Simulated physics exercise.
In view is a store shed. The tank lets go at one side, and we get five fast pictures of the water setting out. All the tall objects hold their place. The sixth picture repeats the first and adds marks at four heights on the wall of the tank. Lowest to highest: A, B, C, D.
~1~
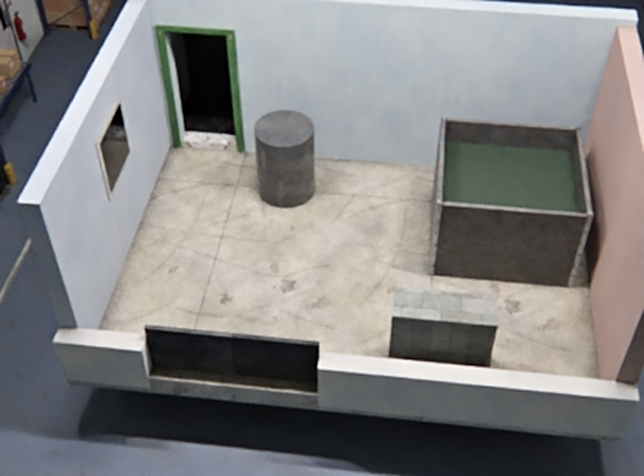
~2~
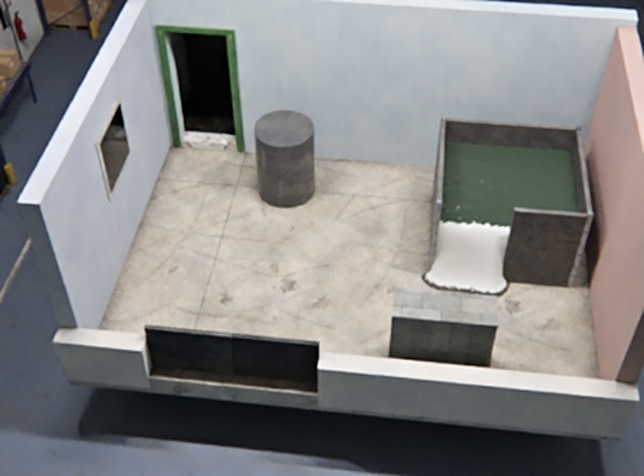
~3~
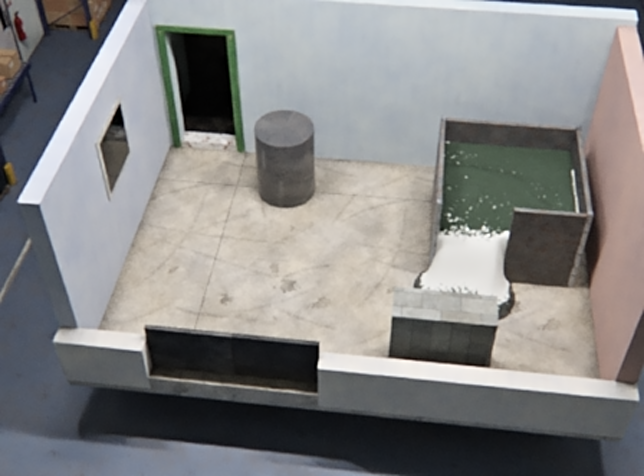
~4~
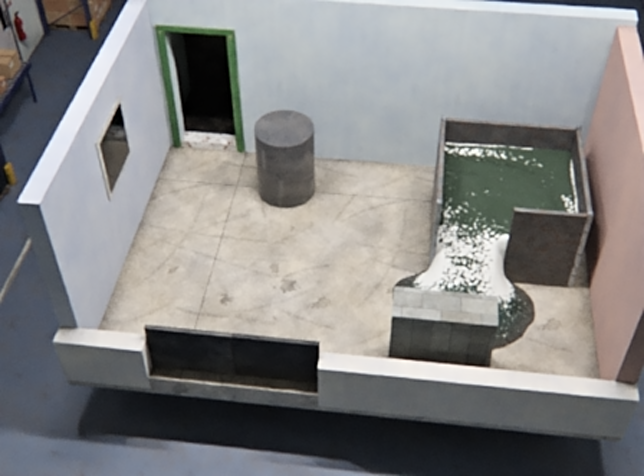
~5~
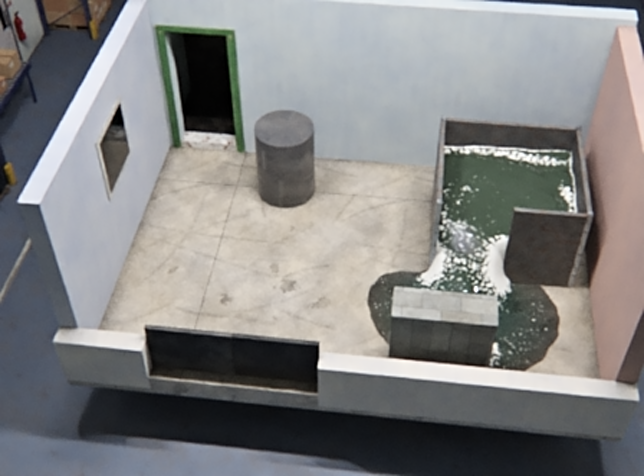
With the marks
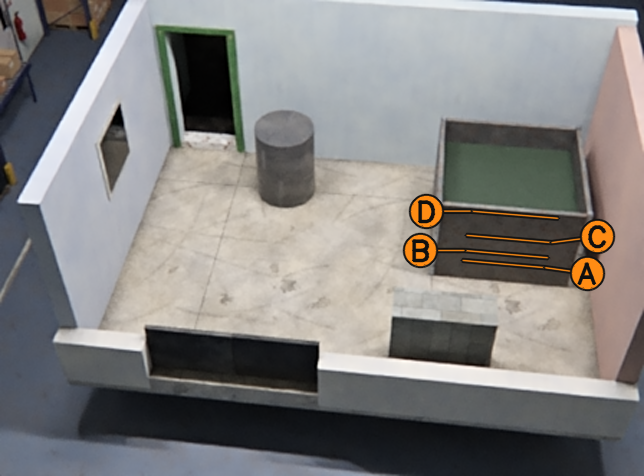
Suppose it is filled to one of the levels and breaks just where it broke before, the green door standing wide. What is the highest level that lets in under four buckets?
The answer is mark B.
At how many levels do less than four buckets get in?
Two.
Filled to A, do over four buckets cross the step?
No.
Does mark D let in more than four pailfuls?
Yes, it does.
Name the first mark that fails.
C.
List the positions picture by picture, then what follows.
Water in the tank at rest, its middle at (508, 186); foot of the green doorway at (210, 149); shut gate at (233, 341).
Water covers 1 % of the ground, its front hidden from here.
Water covers 3 % of the ground, its front hidden from here.
Water covers 8 % of the ground, its front hidden from here.
Water covers 13 % of the ground and shows as far out as (546, 334).
On the marked copy, A at (503, 264); B at (505, 254); C at (509, 238); D at (514, 214); from the bottom up A, B, C, D.
For mark A, nothing gets over.
For mark B, a splash gets over, under a bucket.
For mark C, about 13 bucketfuls get in.
For mark D, dozens of bucketfuls pour in.
